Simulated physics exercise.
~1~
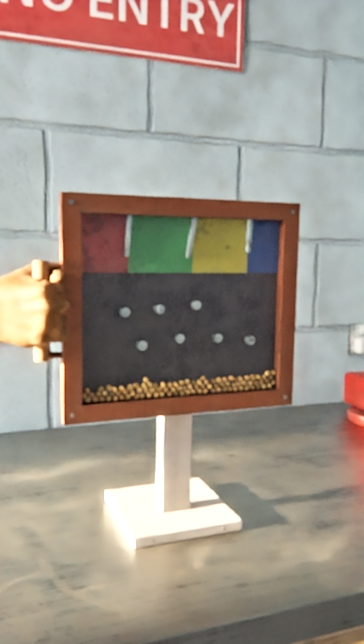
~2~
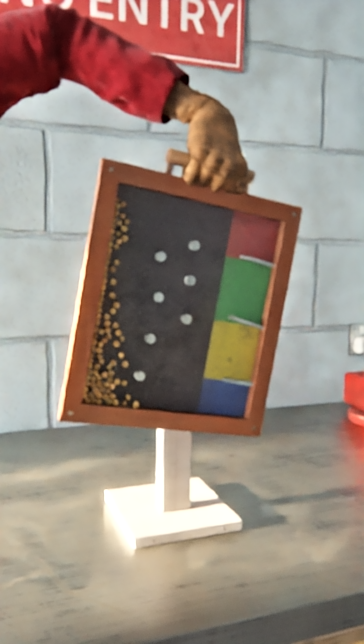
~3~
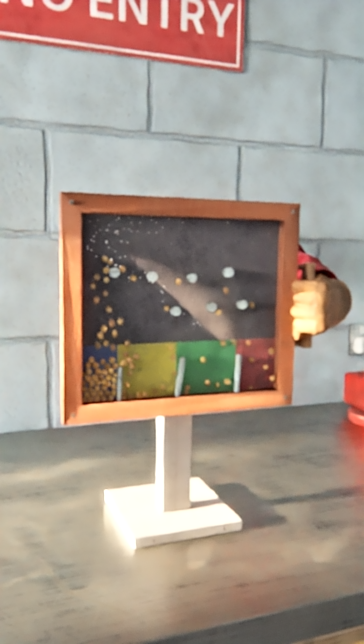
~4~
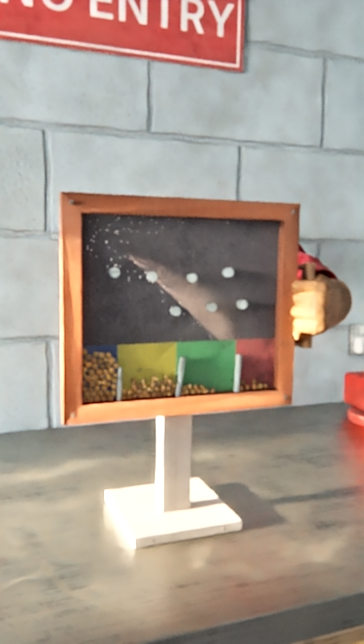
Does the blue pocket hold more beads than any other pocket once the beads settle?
Yes, the blue pocket at the lower left ends up with the most beads.
